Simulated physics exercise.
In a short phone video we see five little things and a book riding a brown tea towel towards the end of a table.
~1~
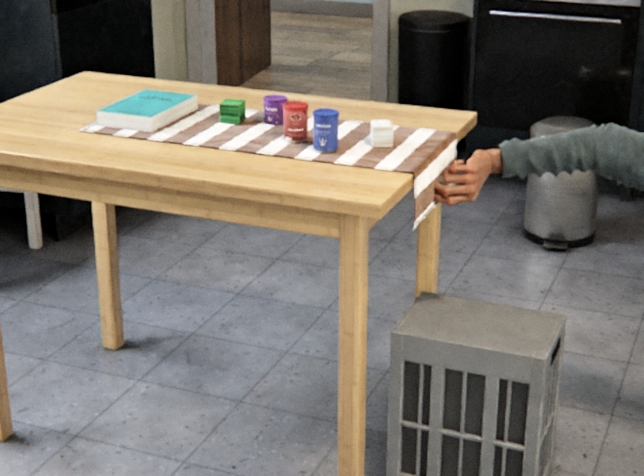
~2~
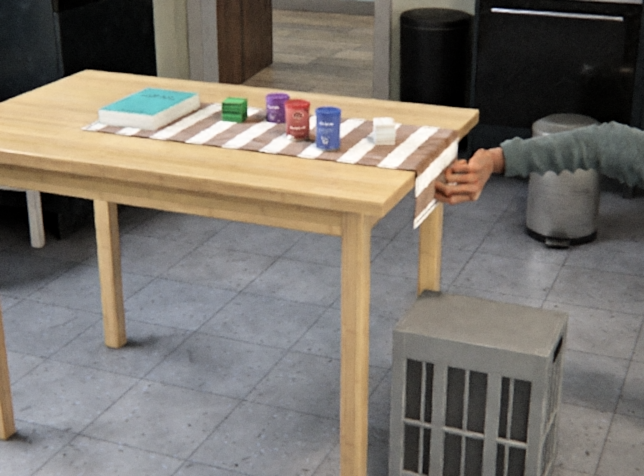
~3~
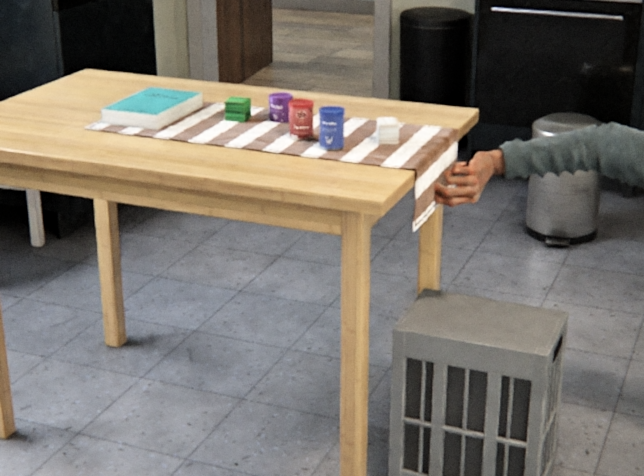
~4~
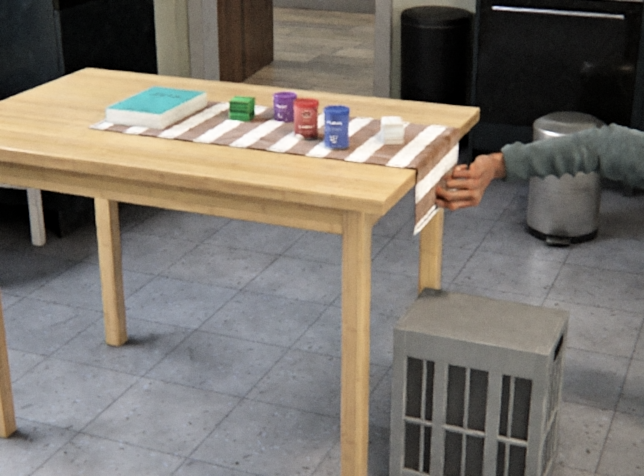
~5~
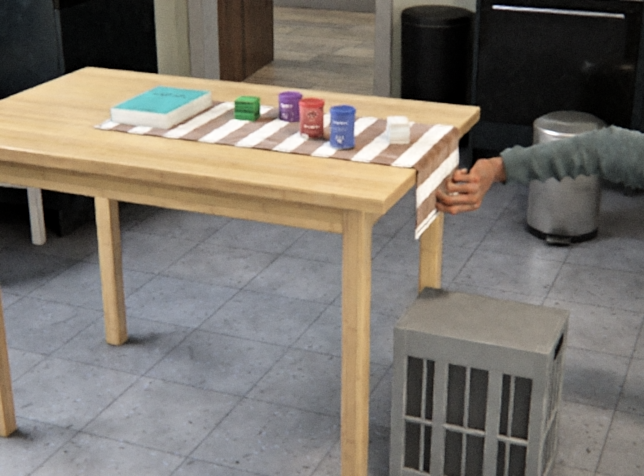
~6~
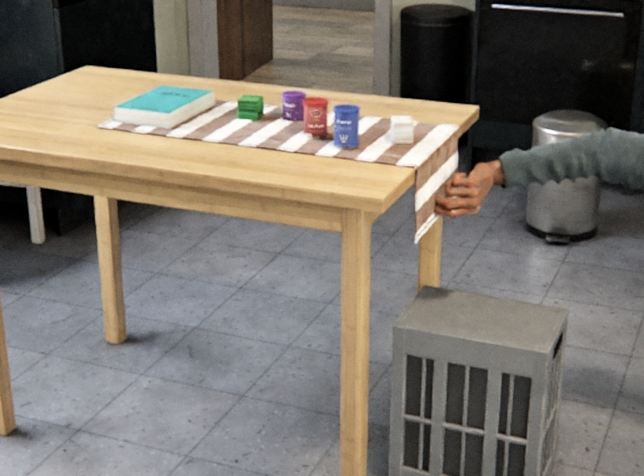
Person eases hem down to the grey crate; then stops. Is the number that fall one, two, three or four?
Two come down.
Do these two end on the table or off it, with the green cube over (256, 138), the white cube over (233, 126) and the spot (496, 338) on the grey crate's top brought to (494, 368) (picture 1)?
Result: Green cube still there, white cube still there.
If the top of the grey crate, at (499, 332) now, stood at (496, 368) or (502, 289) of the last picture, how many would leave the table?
We'd get 3 in the first case and 1 in the second.
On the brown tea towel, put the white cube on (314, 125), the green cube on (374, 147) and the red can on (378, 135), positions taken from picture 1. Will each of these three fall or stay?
So, the white cube makes it through, the green cube ends up down, the red can ends up down.
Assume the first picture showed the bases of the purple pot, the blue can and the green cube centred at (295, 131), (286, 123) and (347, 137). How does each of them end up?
Outcome: Purple pot stays aboard, blue can stays aboard, green cube falls away.
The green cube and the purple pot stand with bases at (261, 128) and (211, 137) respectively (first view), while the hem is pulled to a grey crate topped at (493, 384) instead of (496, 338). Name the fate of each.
The green cube stays aboard; the purple pot stays aboard.
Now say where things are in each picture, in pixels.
In the first picture, hem (413, 230); white cube (382, 123); blue can (326, 112); red can (296, 104); purple pot (275, 97); green cube (232, 102); top of the crate (496, 338).
In the second picture, hem (414, 229); white cube (384, 121).
In the third picture, hem (414, 231); blue can (332, 109).
In the fourth picture, hem (414, 235); red can (306, 101); top of the crate (499, 333).
In the fifth picture, hem (416, 239); purple pot (291, 94).
In the sixth picture, hem (416, 243); white cube (402, 119); blue can (347, 108); red can (316, 100); purple pot (294, 93); green cube (250, 98).
A little later, hem near (436, 278); white cube gone.
Next, hem on the crate; white cube and blue can gone.
When it is over, hem on the crate; white cube and blue can gone. The count of fallen things is two.
